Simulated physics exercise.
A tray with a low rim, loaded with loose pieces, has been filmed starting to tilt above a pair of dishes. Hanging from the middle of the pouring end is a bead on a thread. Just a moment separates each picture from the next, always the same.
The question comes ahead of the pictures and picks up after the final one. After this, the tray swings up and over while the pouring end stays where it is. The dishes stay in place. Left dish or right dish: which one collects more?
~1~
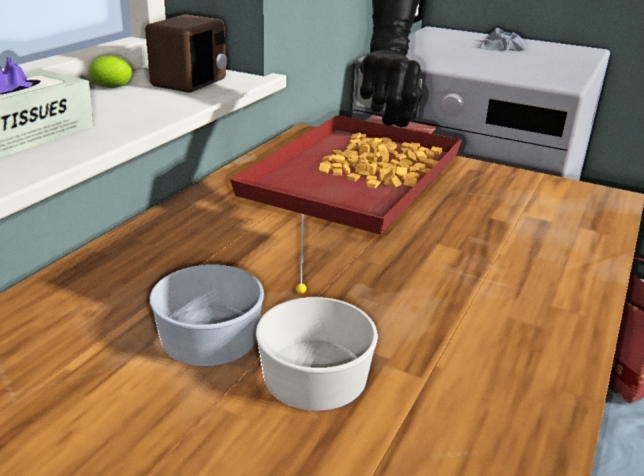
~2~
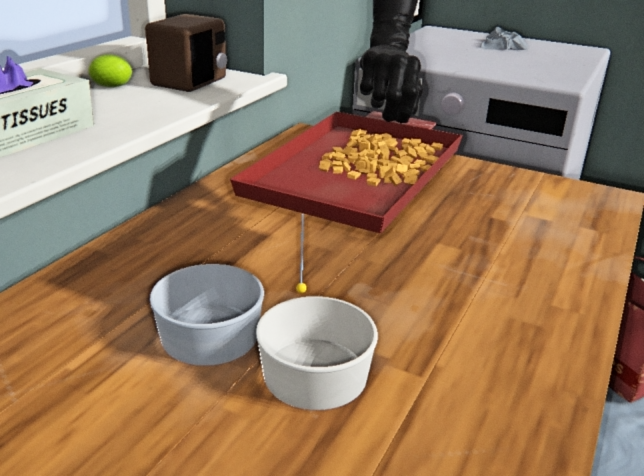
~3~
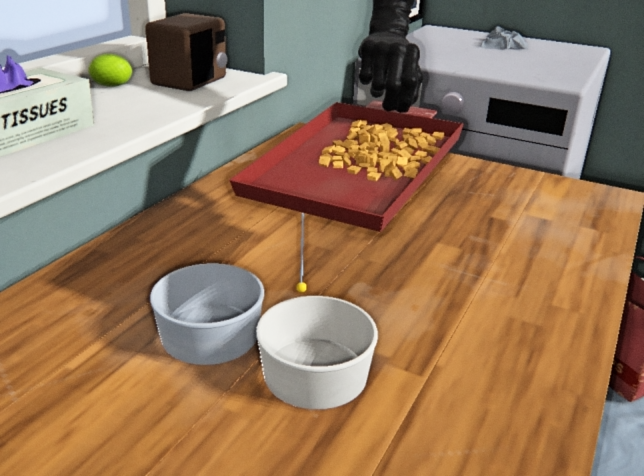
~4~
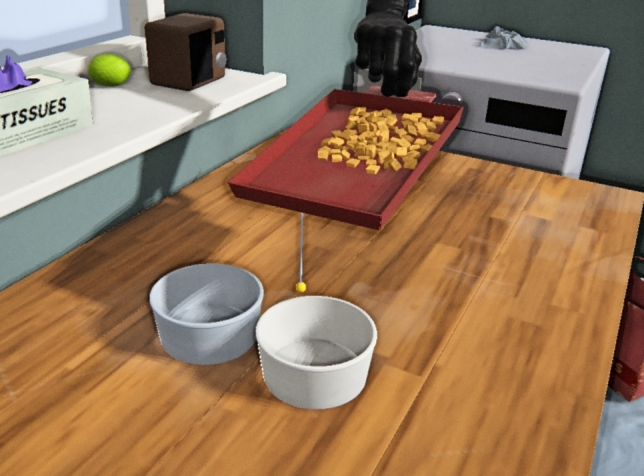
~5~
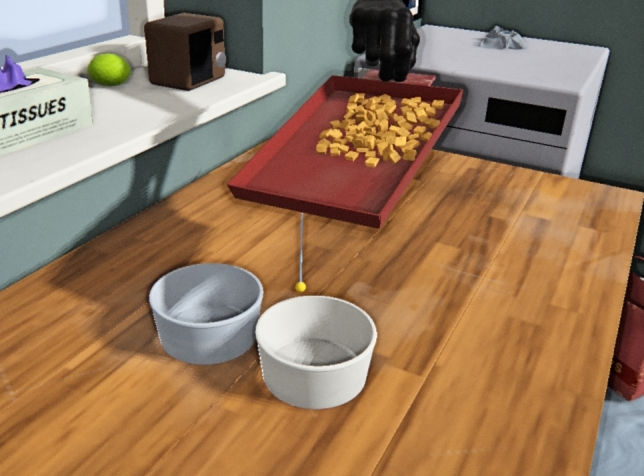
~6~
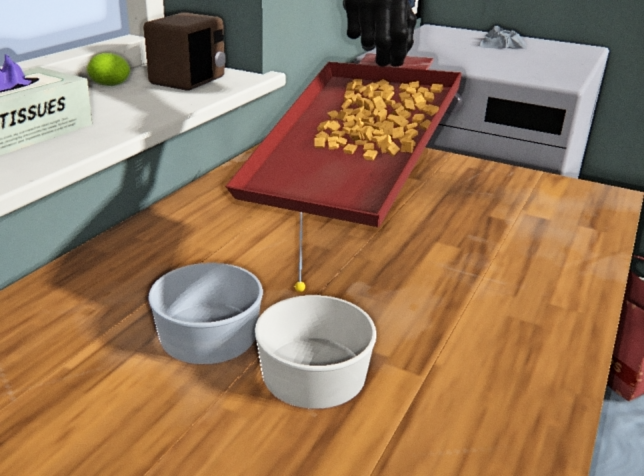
The left one.
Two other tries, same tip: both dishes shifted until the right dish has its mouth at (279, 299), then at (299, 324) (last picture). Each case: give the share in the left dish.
First 0 per cent, second 30 per cent.
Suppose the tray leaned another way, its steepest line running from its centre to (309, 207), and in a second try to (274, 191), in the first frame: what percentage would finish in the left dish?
The first comes to 20 %, while the second comes to 80 %.
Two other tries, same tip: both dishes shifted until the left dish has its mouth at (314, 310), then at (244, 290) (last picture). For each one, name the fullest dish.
Place 1 - the dish at left; place 2 - the dish at left.
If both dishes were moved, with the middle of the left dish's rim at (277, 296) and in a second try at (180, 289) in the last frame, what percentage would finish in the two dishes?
In order: 70 percent, then 80 percent.
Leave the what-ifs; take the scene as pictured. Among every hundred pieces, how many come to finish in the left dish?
Result: Some 50 % of the load.
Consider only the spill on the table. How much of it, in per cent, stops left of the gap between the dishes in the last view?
It comes to about 60 percent.
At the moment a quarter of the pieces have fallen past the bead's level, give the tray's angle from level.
That happens at close to 85 degrees.
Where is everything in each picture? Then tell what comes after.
In the first frame, corners of the pouring end (235, 179) and (382, 216), level; middle of the load (377, 157), cereal squares; left dish (175, 339); right dish (288, 382); bead on its thread (301, 289).
In the second frame, corners of the pouring end (235, 178) and (381, 215), level; middle of the load (377, 154).
In the third frame, corners of the pouring end (235, 179) and (381, 214), tipped barely, lowest at the left corner; middle of the load (377, 147).
In the fourth frame, corners of the pouring end (233, 181) and (379, 213), tipped a little, lowest at the left corner; middle of the load (376, 136).
In the fifth frame, corners of the pouring end (232, 183) and (378, 212), tipped a little, lowest at the left corner; middle of the load (375, 125).
In the sixth frame, corners of the pouring end (230, 185) and (376, 212), tipped clearly, lowest at the left corner; middle of the load (374, 115); left dish (174, 337); right dish (287, 380).
Just after the last frame, tray tipped steeply; almost all on the tray; about a tenth in the air.
A moment on, tray tipped past a quarter turn; roughly half on the tray; about a tenth in the right dish; roughly a quarter in the left dish; about a tenth outside both; just a few in the air.
Further on, tray tipped past a quarter turn; roughly a quarter in the right dish; roughly half in the left dish; roughly a quarter outside both.
When it is over, tray tipped past a quarter turn; roughly a quarter in the right dish; roughly half in the left dish; roughly a quarter outside both.
